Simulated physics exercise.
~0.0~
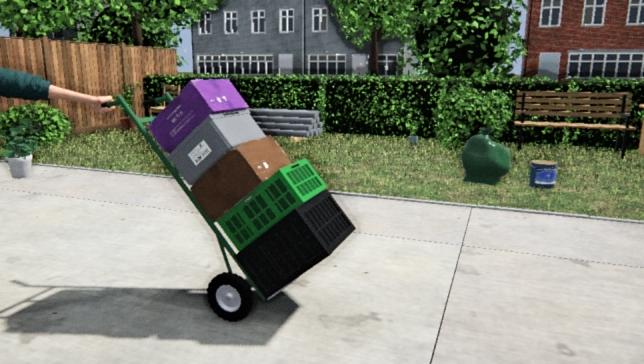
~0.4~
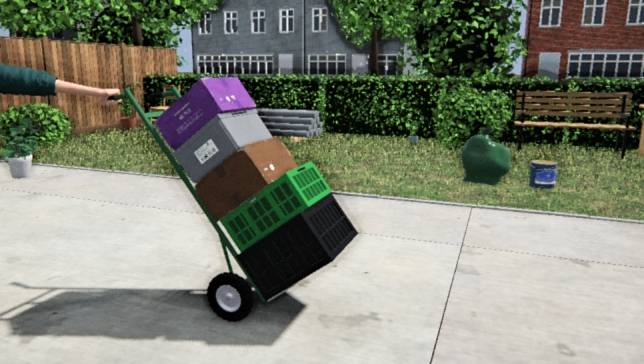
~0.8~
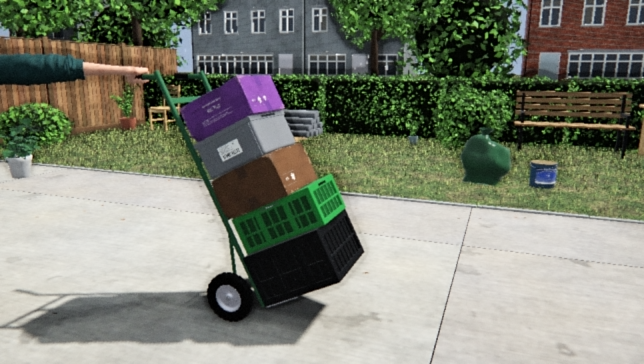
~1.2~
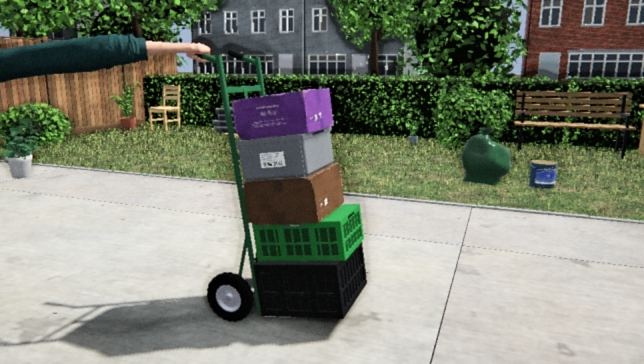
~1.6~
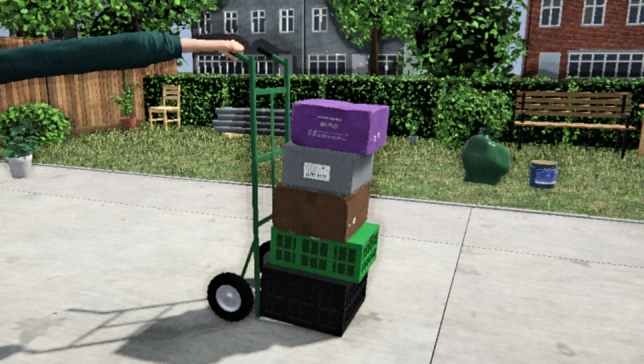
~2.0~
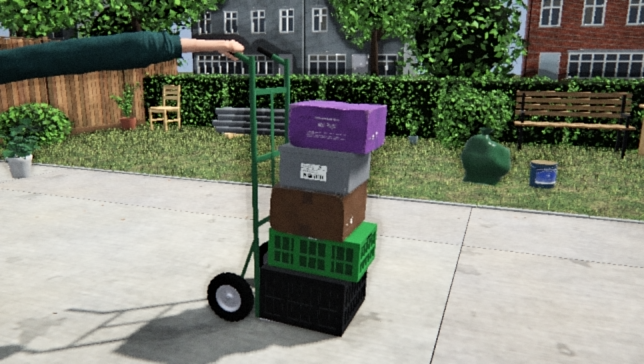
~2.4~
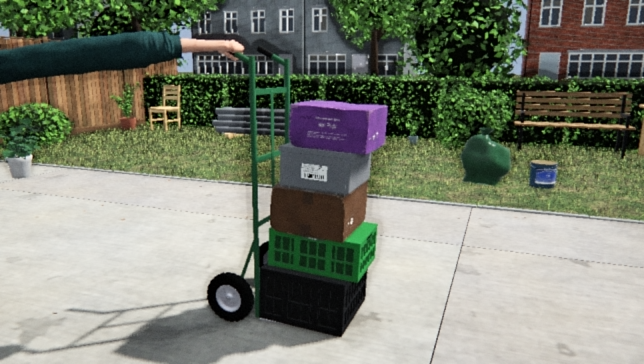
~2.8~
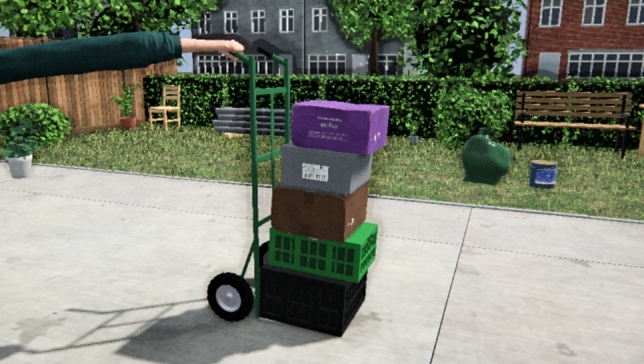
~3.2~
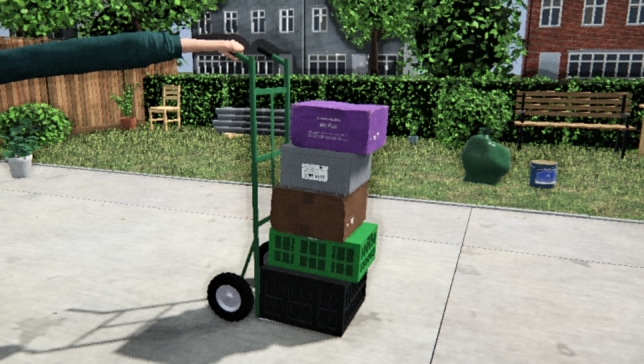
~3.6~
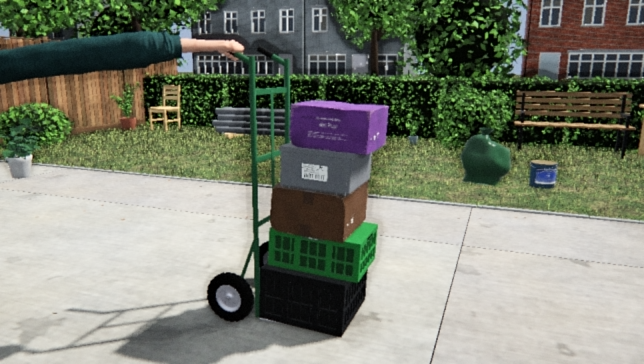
The video shows a hand tilting a green hand truck upright on a paved surface, carrying a stack of purple, grey, brown, green and black boxes and crates. The upper boxes shift rightward away from the frame, and the stack ends standing, uneven but untoppled, while the hand holds the handle.
